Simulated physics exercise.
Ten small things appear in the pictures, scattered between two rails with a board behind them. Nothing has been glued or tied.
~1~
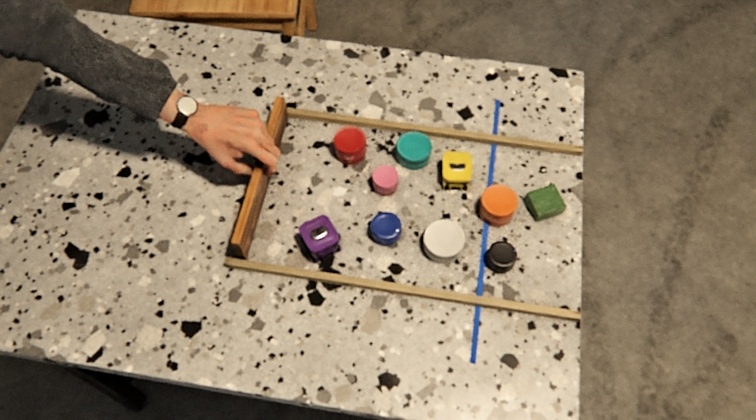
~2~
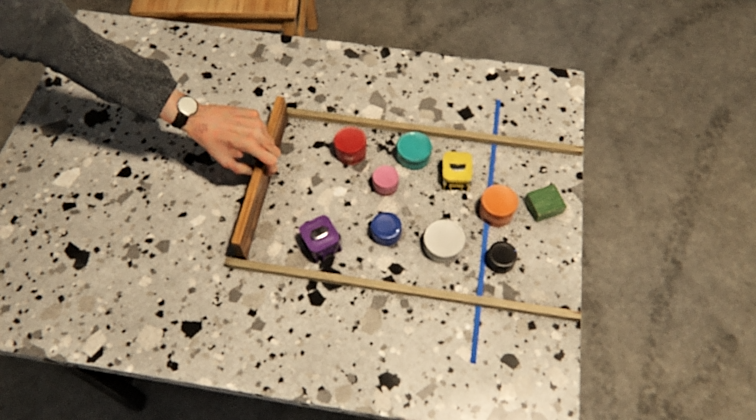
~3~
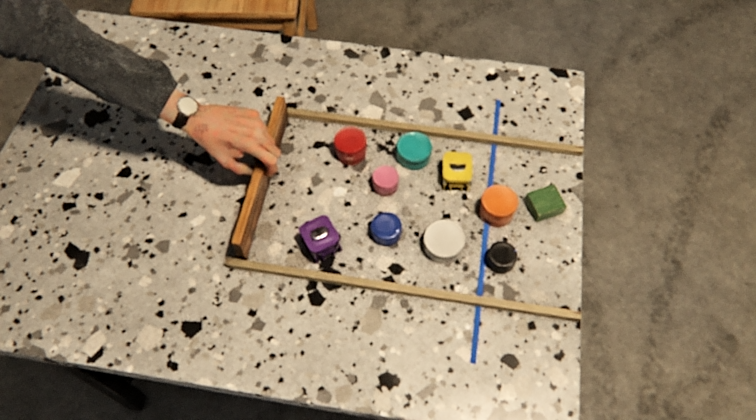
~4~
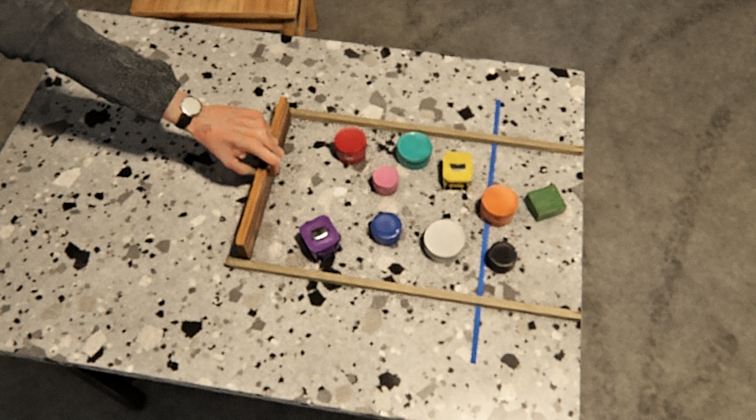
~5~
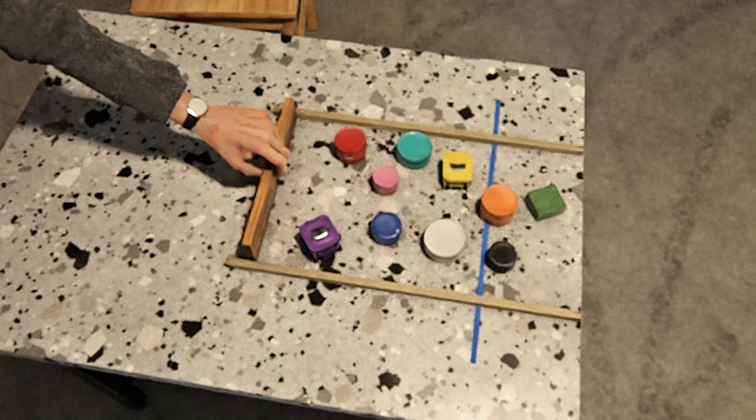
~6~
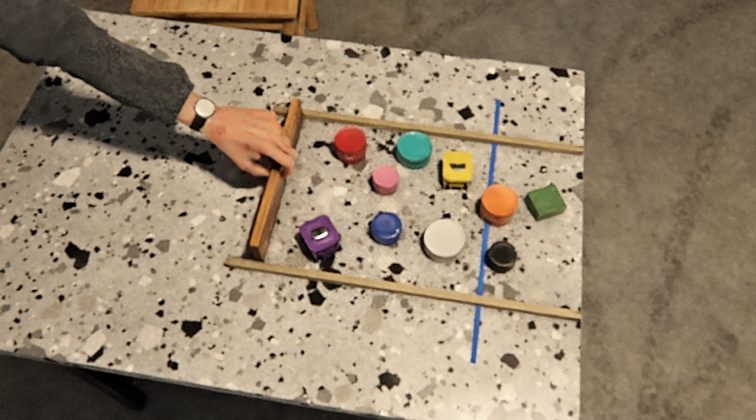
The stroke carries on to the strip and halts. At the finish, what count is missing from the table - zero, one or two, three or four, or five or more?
Missing: Zero.
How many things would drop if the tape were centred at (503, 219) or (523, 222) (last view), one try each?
Down on the floor: 0 and 2.
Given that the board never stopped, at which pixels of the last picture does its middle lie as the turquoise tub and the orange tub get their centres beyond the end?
The middle is at (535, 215) when it's the turquoise tub, and at (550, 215) when it's the orange tub.
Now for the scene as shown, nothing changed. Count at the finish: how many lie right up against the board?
My count gives 4.
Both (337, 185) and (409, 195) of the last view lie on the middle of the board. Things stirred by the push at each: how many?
By then 2, and later 7.
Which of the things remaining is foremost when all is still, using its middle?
It is the black lid.
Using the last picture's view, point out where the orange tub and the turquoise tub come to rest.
The first sits around (526, 221), while the other sits around (540, 160).
Soon after, none off yet; green block at rest near (545, 203); black lid at rest near (502, 257); orange tub at rest near (498, 206).
Then, none off yet; green block at rest near (545, 203); black lid moved about its own width near (531, 263); orange tub moving near (503, 212).
At rest, the number that fall off is zero.
